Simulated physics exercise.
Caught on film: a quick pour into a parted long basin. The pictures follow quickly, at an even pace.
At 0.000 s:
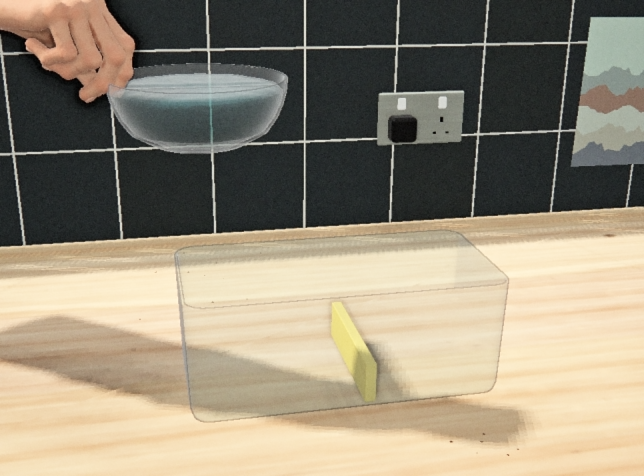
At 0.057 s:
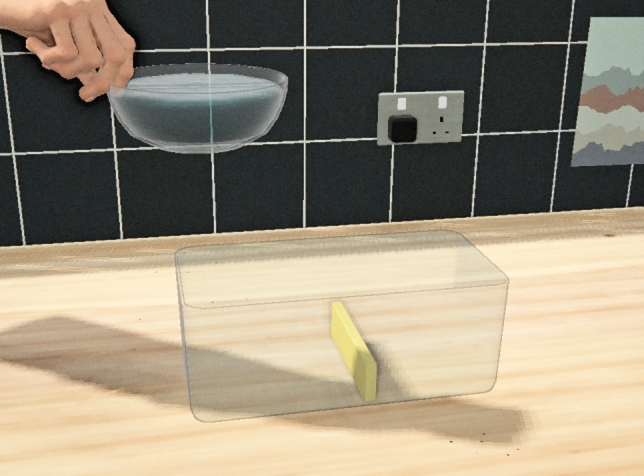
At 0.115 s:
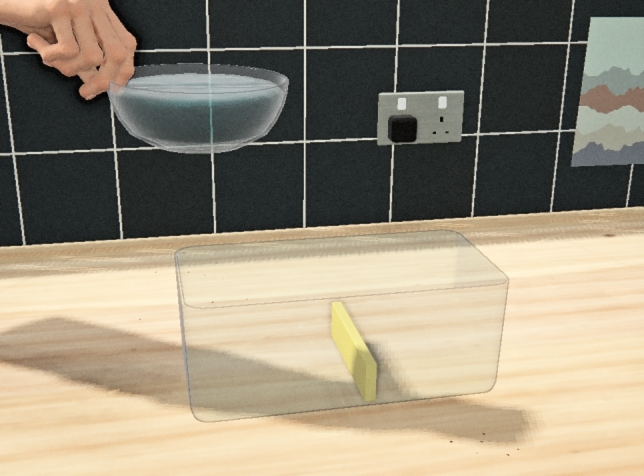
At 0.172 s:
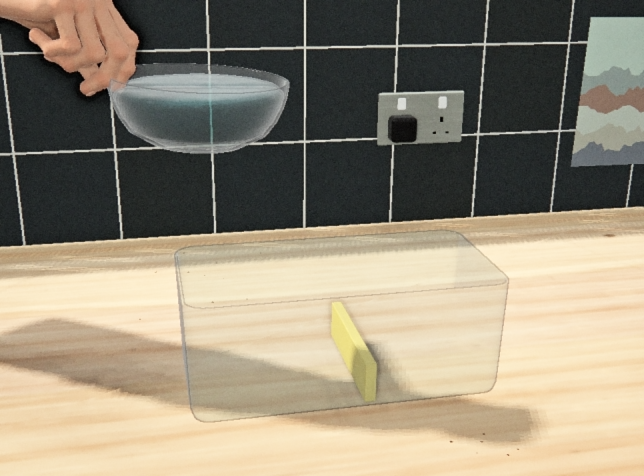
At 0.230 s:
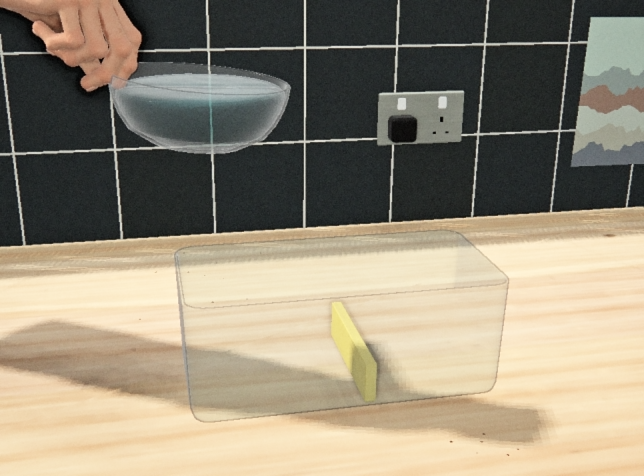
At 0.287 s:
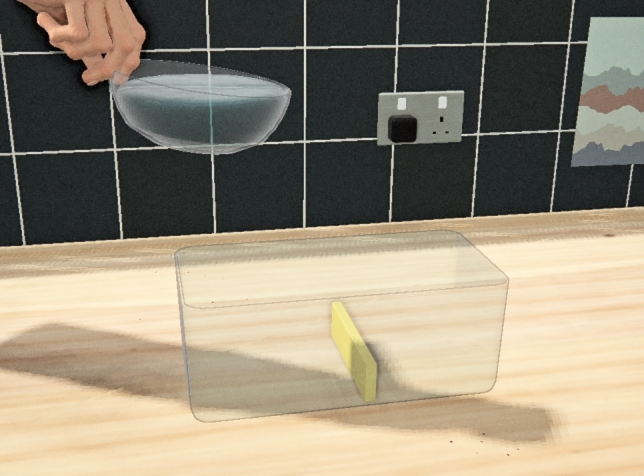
A pale wooden worktop runs below a wall of black tiles with white grout lines, seen from the front and slightly above. A hand at the upper left holds a clear bowl of bluish liquid, a long transparent basin with a yellow upright divider sits below, and a socket and layered-colour picture are on the wall. The bowl stays level at first, then tilts slightly rightward while the camera remains still.
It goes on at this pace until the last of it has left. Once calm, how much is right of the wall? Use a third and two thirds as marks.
The share right of the wall is between a third and two thirds.
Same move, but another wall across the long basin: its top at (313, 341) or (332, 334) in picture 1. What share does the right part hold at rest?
About 80 and 75 per cent.
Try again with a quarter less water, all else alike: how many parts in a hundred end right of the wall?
Some 45 per cent.
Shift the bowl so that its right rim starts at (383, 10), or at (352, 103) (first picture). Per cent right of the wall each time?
About 70 and 90 per cent.
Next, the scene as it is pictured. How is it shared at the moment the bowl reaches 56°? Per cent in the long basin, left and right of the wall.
The left part 10 per cent, the right part 15.
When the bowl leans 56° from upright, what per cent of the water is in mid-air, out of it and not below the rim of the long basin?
It comes to 40 per cent or so.
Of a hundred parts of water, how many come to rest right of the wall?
About 60 per cent.
A moment on, the bowl is tipped part way and 38 per cent is still to pour, 8 is left of the wall and 17 right of it.
Next, the bowl is tipped on its side and 2 per cent is still to pour, 35 is left of the wall and 57 right of it.
Then the bowl is tipped right over and 0 per cent is still to pour, 41 is left of the wall and 58 right of it.
Later the bowl is tipped right over and 0 per cent is still to pour, 41 is left of the wall and 58 right of it.
Finally, 42 per cent lies left of the wall, 58 right of it and 1 outside.
